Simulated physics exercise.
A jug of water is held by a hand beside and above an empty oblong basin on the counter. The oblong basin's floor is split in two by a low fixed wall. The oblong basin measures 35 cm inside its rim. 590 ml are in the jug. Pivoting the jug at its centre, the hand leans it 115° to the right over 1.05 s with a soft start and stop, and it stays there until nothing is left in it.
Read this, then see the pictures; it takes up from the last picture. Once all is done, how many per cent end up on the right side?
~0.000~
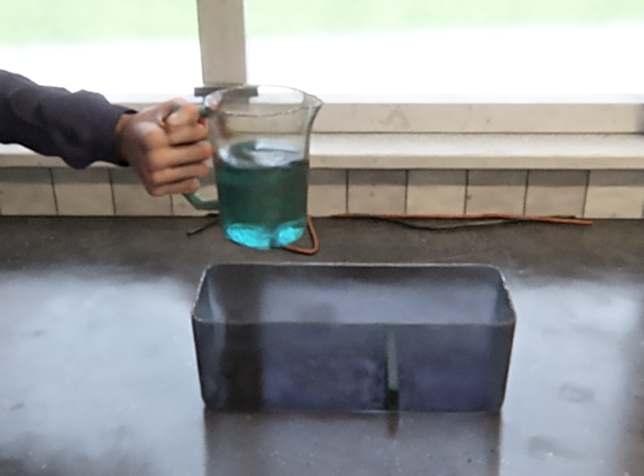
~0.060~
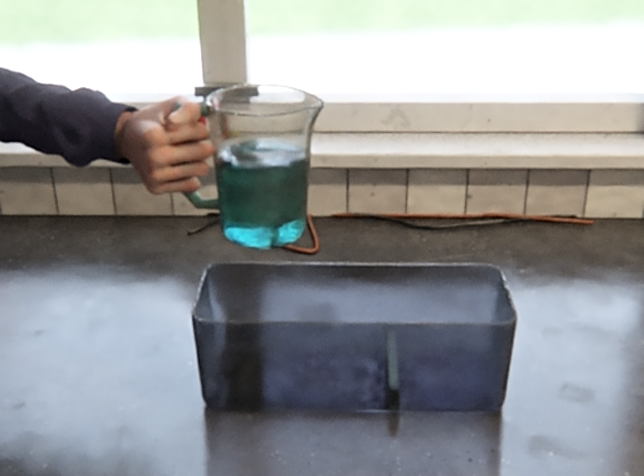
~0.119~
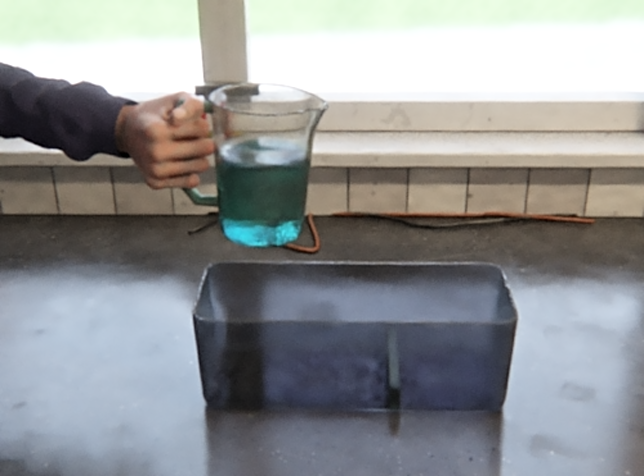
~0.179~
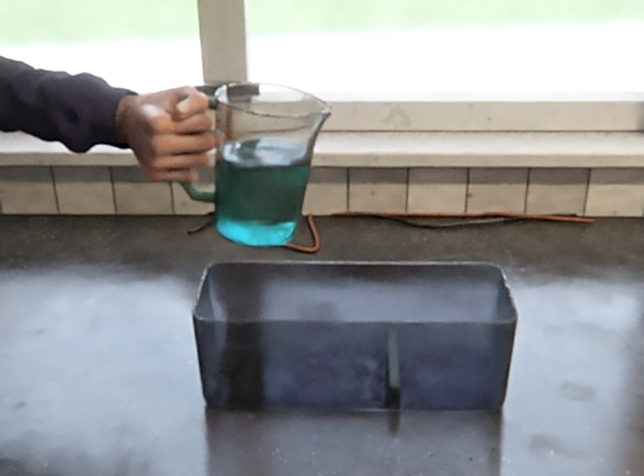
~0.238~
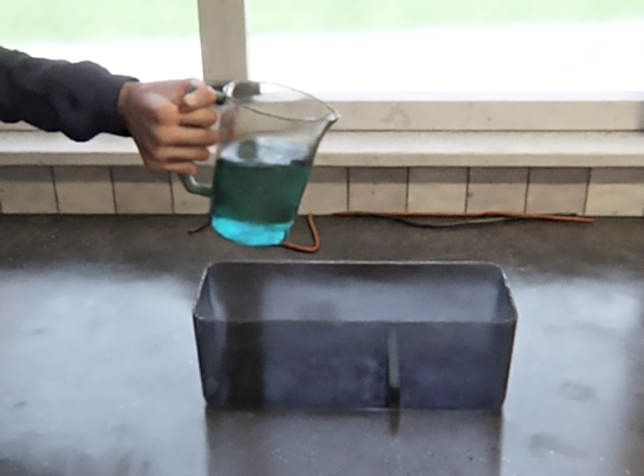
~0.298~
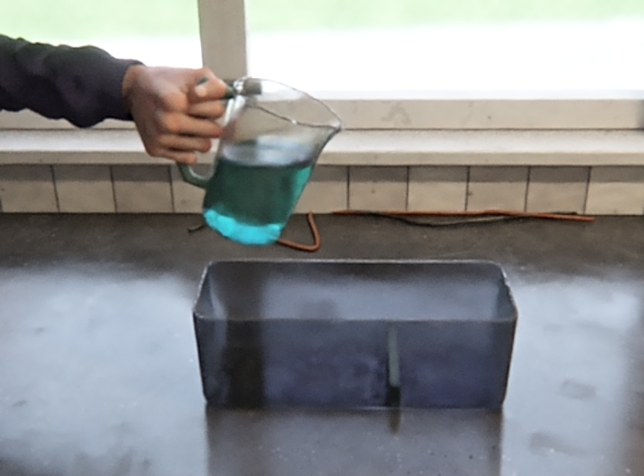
Roughly 52 percent ends up on the right side.
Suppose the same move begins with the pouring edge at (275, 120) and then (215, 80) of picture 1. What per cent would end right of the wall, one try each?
Try 1: Approx. 15 %; try 2: Approx. 20 %.
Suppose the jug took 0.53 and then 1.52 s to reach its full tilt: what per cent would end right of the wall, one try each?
Roughly 30 per cent the first time and 60 per cent the second.
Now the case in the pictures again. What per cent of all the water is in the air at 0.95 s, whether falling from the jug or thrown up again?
Roughly 22 per cent.
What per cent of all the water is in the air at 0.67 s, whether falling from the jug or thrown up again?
Near 12 per cent of it all.
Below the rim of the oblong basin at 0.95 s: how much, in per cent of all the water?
The fraction sits near 56 in a hundred.
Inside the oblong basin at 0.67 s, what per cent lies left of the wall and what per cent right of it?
About 0 % left, 0 % right.
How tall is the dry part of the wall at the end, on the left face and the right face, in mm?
On the left it's about 18 mm; on the right, about 8 mm.
Then, 0.67 s in, the tilt is 82° and 88 per cent is still to pour, 0 is left of the wall and 0 right of it.
Then, 0.95 s in, the tilt is 112° and 22 per cent is still to pour, 18 is left of the wall and 39 right of it.
Then, 1.24 s in, the tilt is 115° and 0 per cent is still to pour, 44 is left of the wall and 54 right of it.
Then, 1.55 s in, the tilt is 115° and 0 per cent is still to pour, 47 is left of the wall and 52 right of it.
Finally, 47 per cent lies left of the wall, 52 right of it and 1 outside.
